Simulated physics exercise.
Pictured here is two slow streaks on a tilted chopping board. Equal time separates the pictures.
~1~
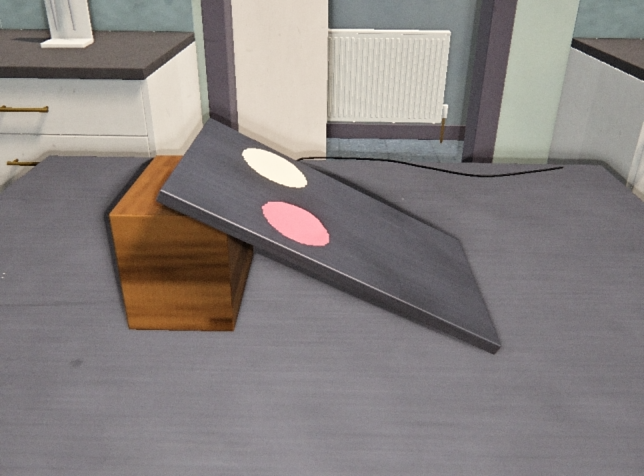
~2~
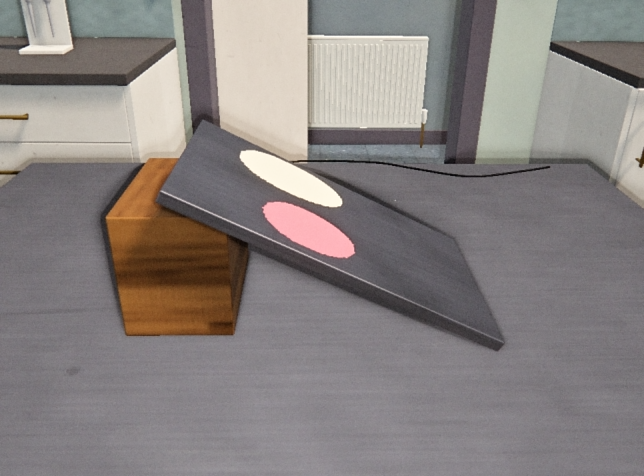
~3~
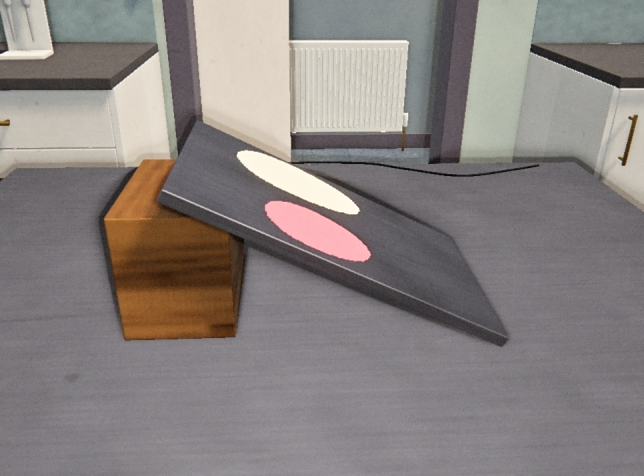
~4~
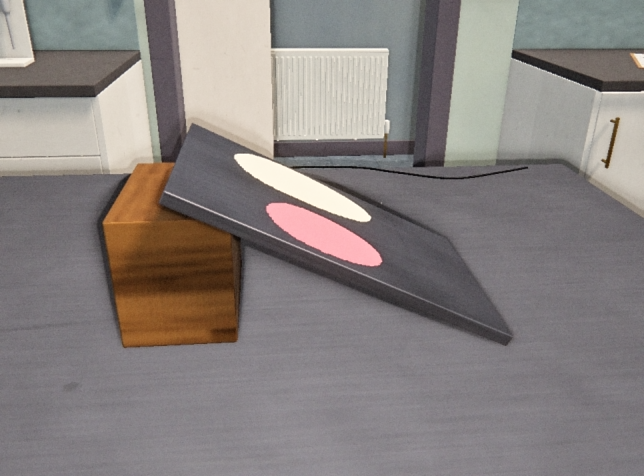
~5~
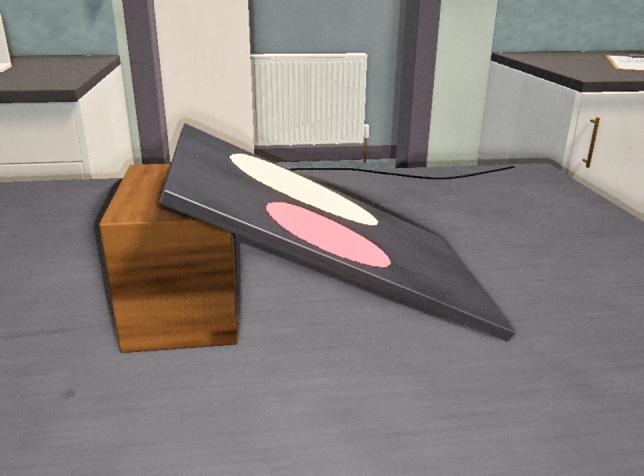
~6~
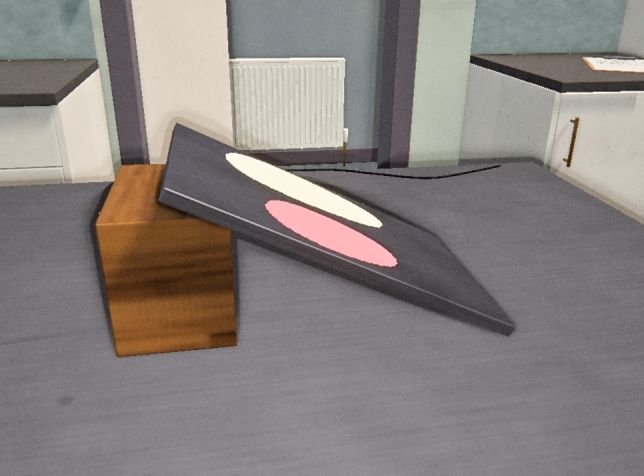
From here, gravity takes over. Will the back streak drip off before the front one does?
Yes.
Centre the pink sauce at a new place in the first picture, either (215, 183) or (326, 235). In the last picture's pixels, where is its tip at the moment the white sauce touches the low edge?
(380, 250); (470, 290).
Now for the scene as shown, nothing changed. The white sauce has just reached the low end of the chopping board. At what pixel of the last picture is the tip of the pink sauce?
My best guess for the front is close to (444, 277).
Shortly, the pink sauce is three quarters of the way down; the white sauce is three quarters of the way down.
Then, the pink sauce is three quarters of the way down; the white sauce is close to the edge.
At the finish, the pink sauce is three quarters of the way down; the white sauce is at the low edge.
